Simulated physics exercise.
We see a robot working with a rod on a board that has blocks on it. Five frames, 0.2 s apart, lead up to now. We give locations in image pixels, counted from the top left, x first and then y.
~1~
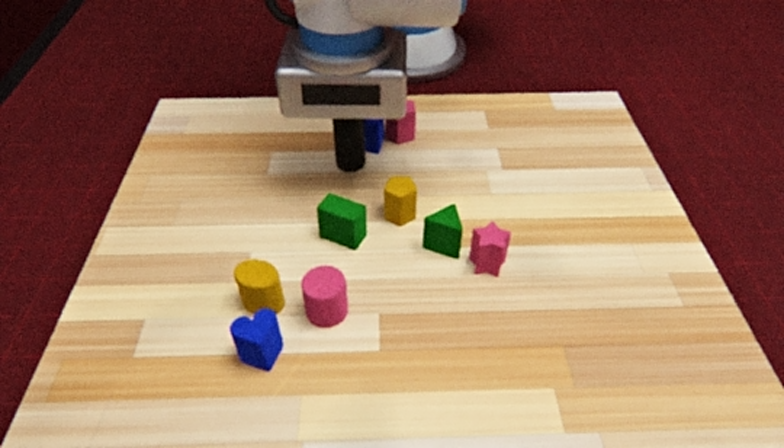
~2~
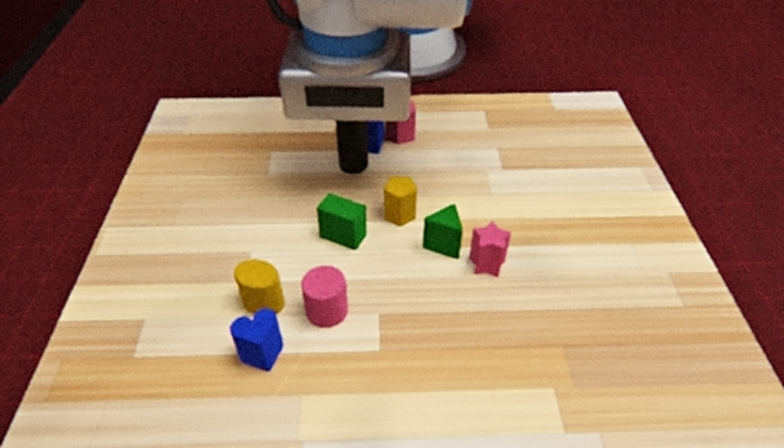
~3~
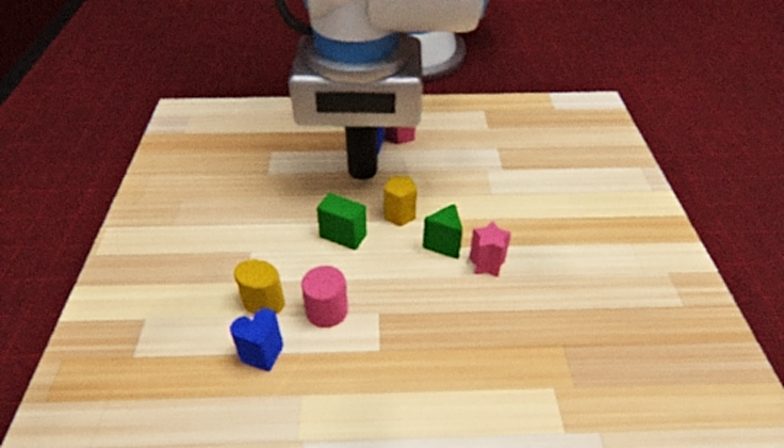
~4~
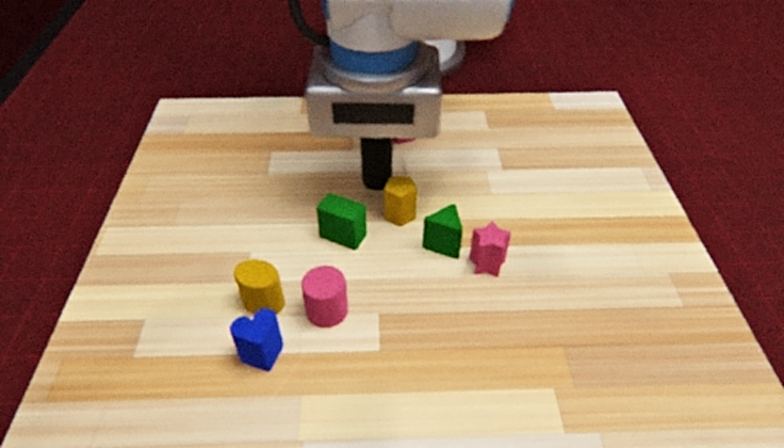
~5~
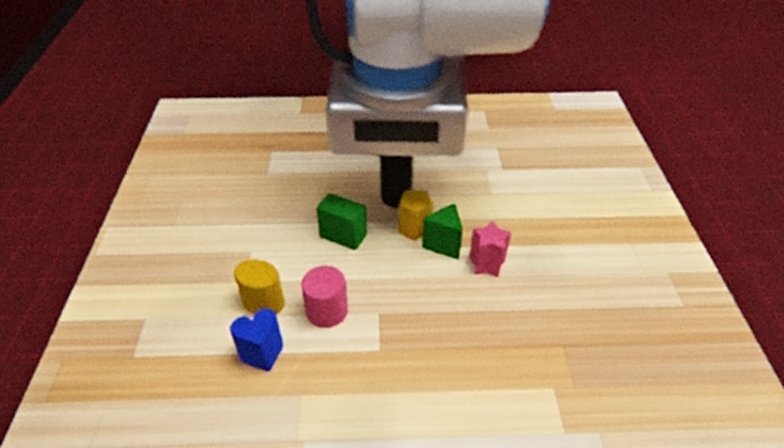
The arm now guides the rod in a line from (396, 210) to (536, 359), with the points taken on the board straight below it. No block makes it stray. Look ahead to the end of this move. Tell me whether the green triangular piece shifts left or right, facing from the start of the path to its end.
That's a shift to the left.
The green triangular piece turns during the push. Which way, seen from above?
Viewed from above: Anti-clockwise.
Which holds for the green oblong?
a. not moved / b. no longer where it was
The answer is a.
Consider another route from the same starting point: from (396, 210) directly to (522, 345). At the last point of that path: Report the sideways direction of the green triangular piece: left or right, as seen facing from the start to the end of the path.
Answer: Leftward.
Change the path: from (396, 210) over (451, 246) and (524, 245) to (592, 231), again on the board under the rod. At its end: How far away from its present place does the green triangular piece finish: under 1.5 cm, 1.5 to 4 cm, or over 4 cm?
It will move more than 4 cm.
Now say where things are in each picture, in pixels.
Lower end of the rod (351, 164), tops of blocks, green oblong (341, 206), yellow five-sided block (400, 185), green triangular piece (447, 216), pink star-shaped block (493, 234), in the first frame.
Rod (354, 166), blocks as before, in the second frame.
Rod (363, 172), blocks as before, in the third frame.
Rod (377, 182), blocks as before, in the fourth frame.
Rod (396, 199), green oblong (341, 206), yellow five-sided block (416, 199), green triangular piece (447, 216), pink star-shaped block (493, 234), in the fifth frame.
The first path, step by step. One third of the way, rod (437, 241); yellow five-sided block (460, 246); green triangular piece (493, 254), turned 45° anticlockwise; pink star-shaped block (517, 241), turned 40° anticlockwise.
Two thirds of the way, rod (484, 291); yellow five-sided block (502, 302), turned 40° clockwise; green triangular piece (521, 269), turned 75° anticlockwise; pink star-shaped block (518, 241), turned 45° anticlockwise.
At the end, rod (540, 348); green oblong not moved; yellow five-sided block (523, 356), turned 120° clockwise; green triangular piece (526, 270), turned 85° anticlockwise; pink star-shaped block (518, 241), turned 45° anticlockwise.
